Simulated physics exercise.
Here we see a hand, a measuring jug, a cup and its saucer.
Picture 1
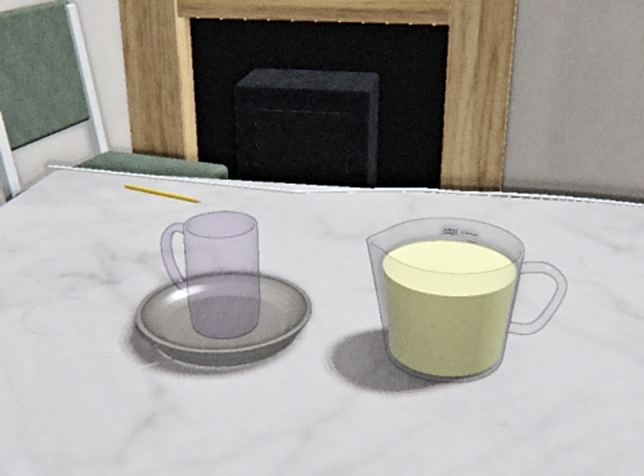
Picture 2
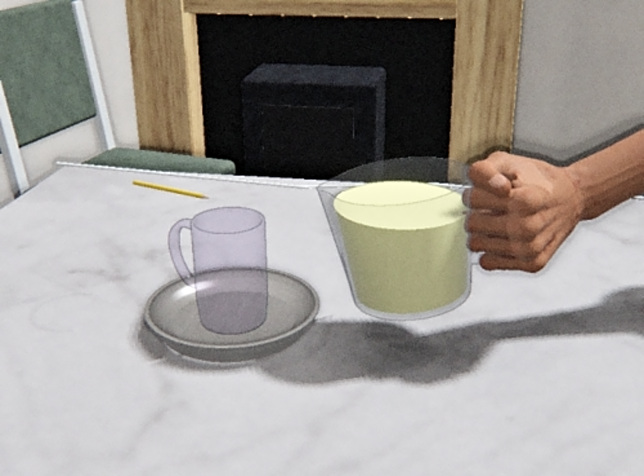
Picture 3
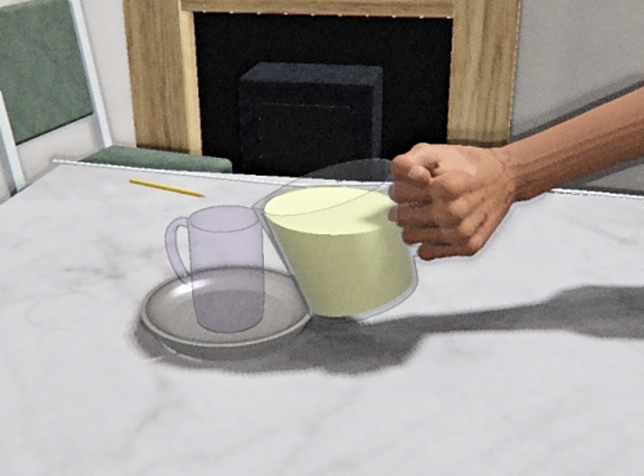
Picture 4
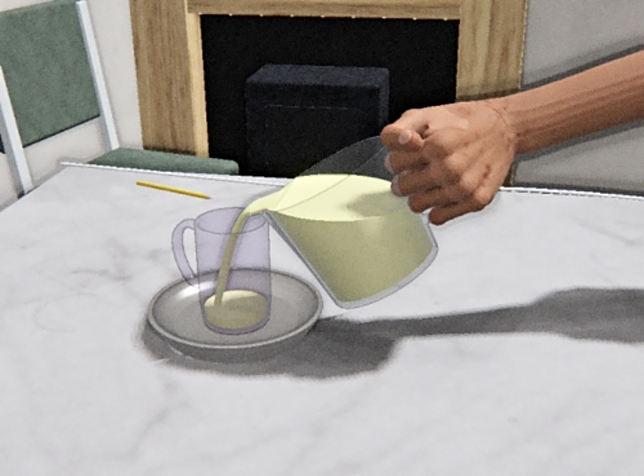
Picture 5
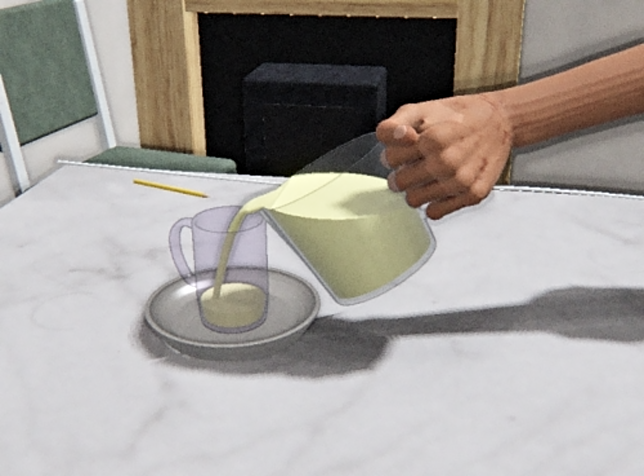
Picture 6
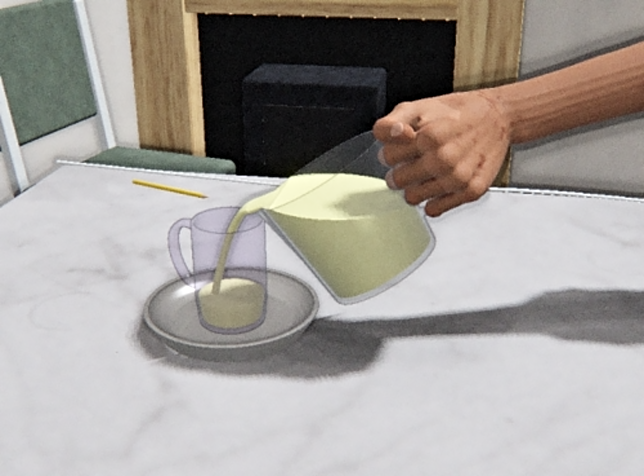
A white marble table is seen from slightly above, with a wood-framed dark fireplace and a green chair behind it. A clear lilac cup stands empty on a grey saucer at left, near a yellow pencil, and a clear jug of pale yellow liquid sits at right. A hand from the right lifts the jug, carries it left and tilts it, pouring a thin stream into the cup, where a shallow pool forms, while the view shifts slightly.
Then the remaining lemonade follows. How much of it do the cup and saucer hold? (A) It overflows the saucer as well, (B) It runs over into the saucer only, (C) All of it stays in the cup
(A) It overflows the saucer as well.
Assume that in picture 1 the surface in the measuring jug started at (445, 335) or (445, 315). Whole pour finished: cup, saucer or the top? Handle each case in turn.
As listed: No farther than the cup, no farther than the cup.
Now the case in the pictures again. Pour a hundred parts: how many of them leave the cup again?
About 60 in a hundred.
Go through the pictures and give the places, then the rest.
Before the pour; measuring jug (447, 296) about three quarters full; cup (223, 272) empty; saucer (199, 355) dry, in the first frame.
The measuring jug is on its way; measuring jug about three quarters full, surface at (402, 204); cup (231, 267) empty, in the second frame.
The lemonade nears the lip; measuring jug (344, 239) about three quarters full; cup (227, 266) empty, in the third frame.
Pouring; measuring jug (355, 221) tipped 30° with nearly all of its load; cup nearly empty, surface at (236, 306), in the fourth frame.
Pouring; measuring jug (353, 218) tipped 30° with nearly all of its load; cup (231, 267) nearly empty, in the fifth frame.
Pouring; measuring jug (351, 218) tipped 35° with nearly all of its load; cup about a quarter full, surface at (231, 294); saucer (206, 350) dry, in the sixth frame.
A moment on, the cup is full to the brim; the saucer is wet, with room to spare.
Further on, the cup is full to the brim; the saucer is full and running over.
When it is over, the cup is full to the brim; the saucer is full and running over.
